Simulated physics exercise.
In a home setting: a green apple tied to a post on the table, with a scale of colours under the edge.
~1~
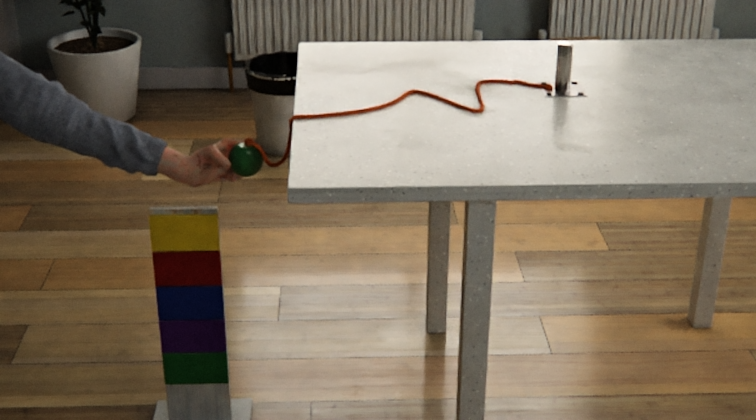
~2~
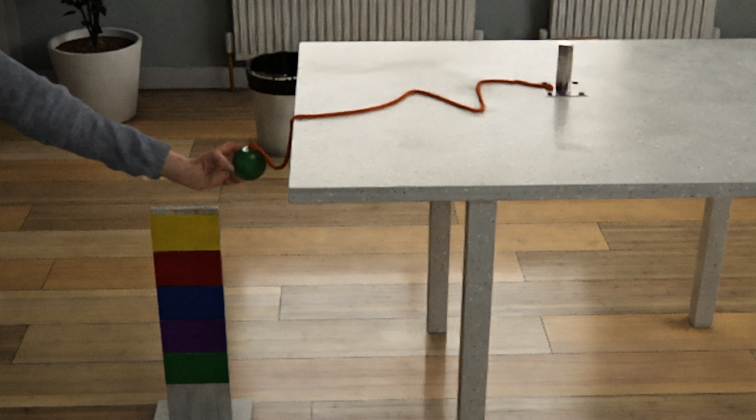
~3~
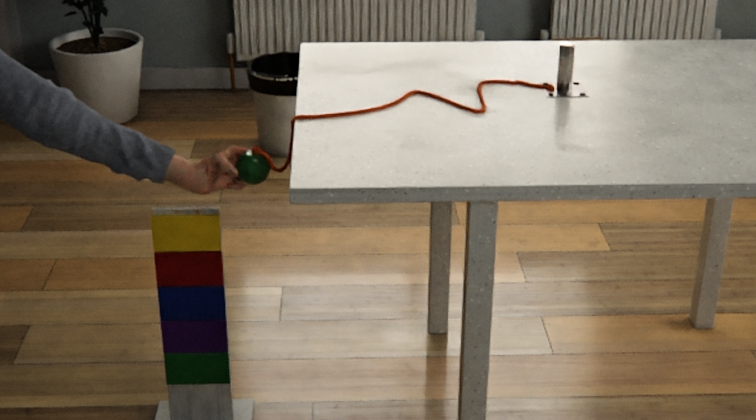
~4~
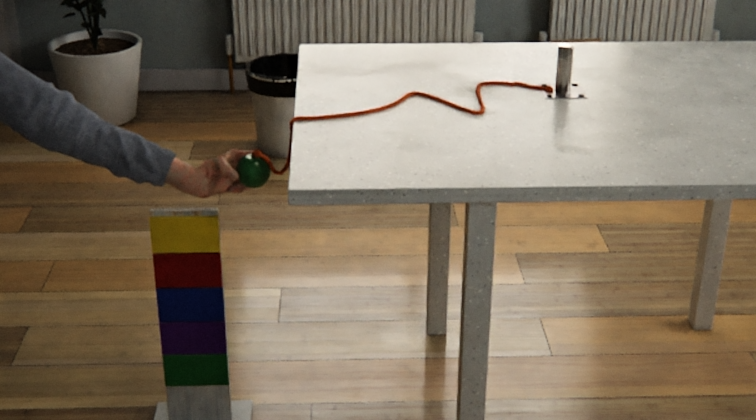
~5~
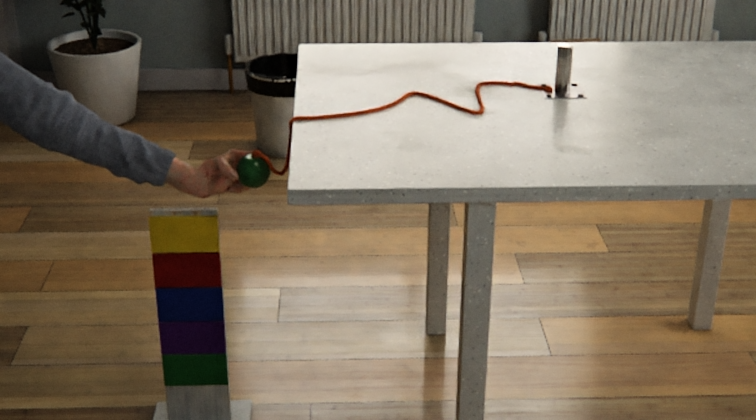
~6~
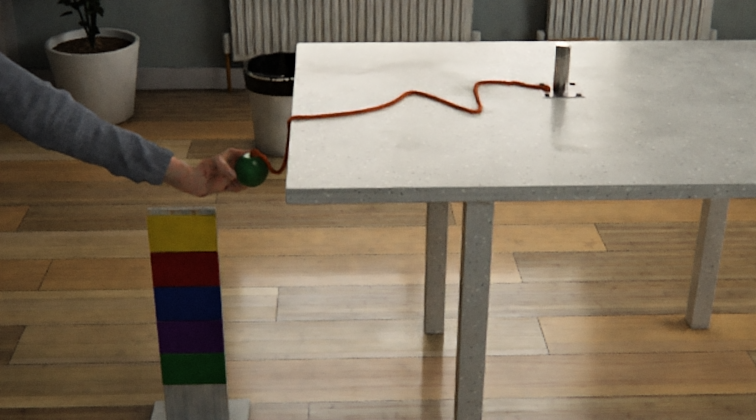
A hand holds a green ball on a red cord beside the table, barely moving.
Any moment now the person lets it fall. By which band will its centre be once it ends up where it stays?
By the purple band.
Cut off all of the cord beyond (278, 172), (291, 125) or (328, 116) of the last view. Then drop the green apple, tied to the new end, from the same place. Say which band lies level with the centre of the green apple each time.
The bands would be blue, red and yellow, in that order.
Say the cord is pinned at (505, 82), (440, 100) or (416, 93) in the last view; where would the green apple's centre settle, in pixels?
Respectively (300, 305), (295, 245) and (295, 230).
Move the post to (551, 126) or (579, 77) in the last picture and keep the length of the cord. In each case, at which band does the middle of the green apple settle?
Green; blue.
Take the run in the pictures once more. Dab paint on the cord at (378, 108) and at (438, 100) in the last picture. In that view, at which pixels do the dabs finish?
They end up around (292, 151) and around (340, 104).
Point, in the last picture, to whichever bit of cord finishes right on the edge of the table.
Around (403, 96).
A little later, apple near (262, 308); level with blue.
Next, apple near (317, 312); level with purple.
Later still, apple near (290, 324); level with purple.
When it is over, apple near (299, 323); level with purple. Its centre hangs level with the purple band.
